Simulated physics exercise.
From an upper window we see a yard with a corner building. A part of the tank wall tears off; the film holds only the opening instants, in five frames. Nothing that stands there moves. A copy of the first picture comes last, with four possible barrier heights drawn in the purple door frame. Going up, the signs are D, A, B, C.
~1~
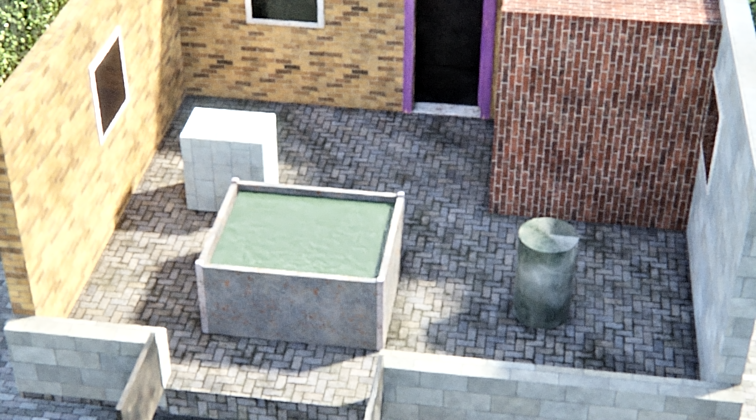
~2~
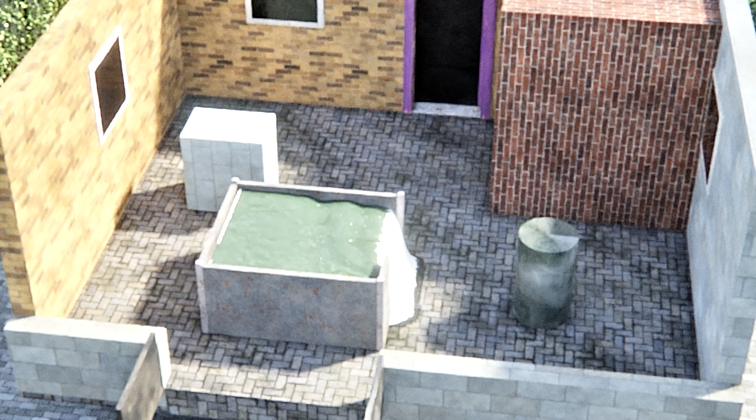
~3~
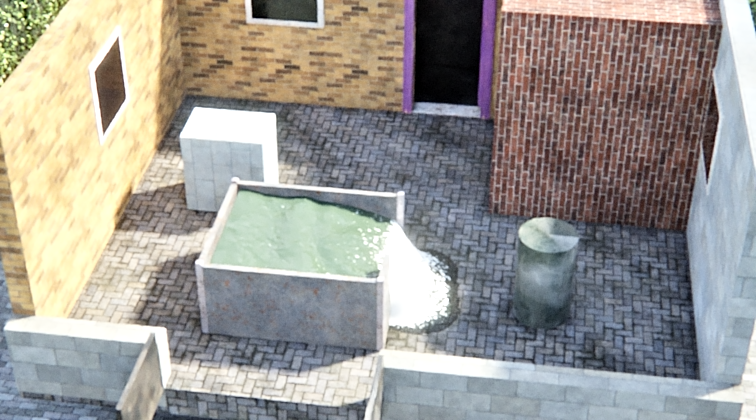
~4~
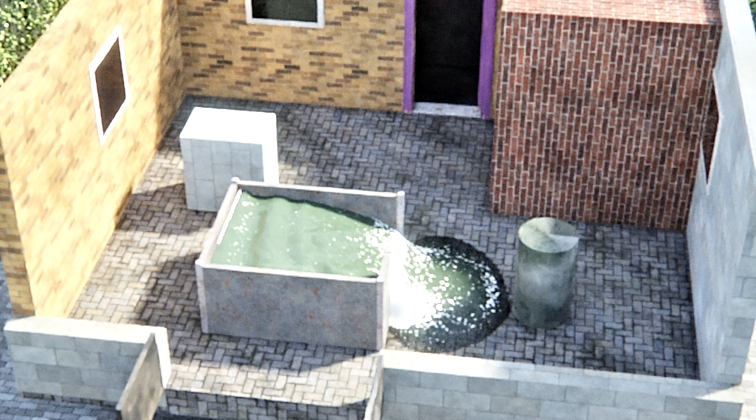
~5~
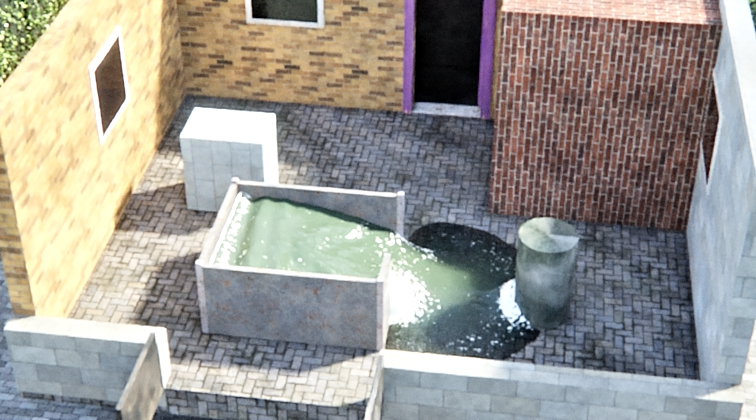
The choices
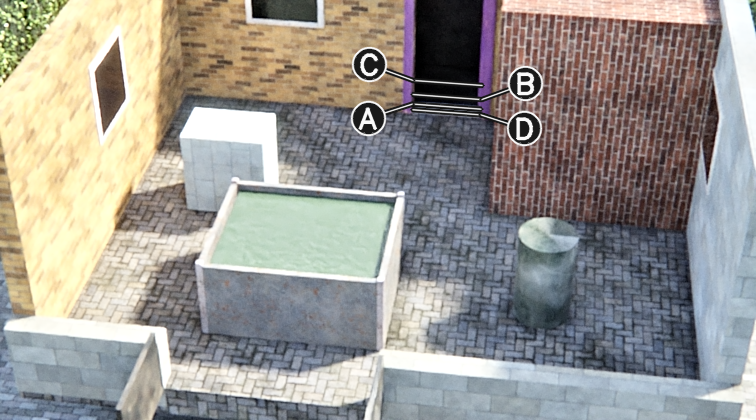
In a paved yard, green water pours from a tank's right side and spreads around a cylinder.
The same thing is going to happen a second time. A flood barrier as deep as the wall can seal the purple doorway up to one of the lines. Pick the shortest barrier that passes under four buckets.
Go for D.
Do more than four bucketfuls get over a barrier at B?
No.
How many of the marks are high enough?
All of the four.
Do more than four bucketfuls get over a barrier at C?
No.
In white, A at (446, 106); B at (447, 97); C at (447, 82); D at (446, 112); from the bottom up D, A, B, C.
Choosing A, nothing gets over.
Choosing B, nothing gets over.
Choosing C, nothing gets over.
Choosing D, a splash gets over, under a bucket.
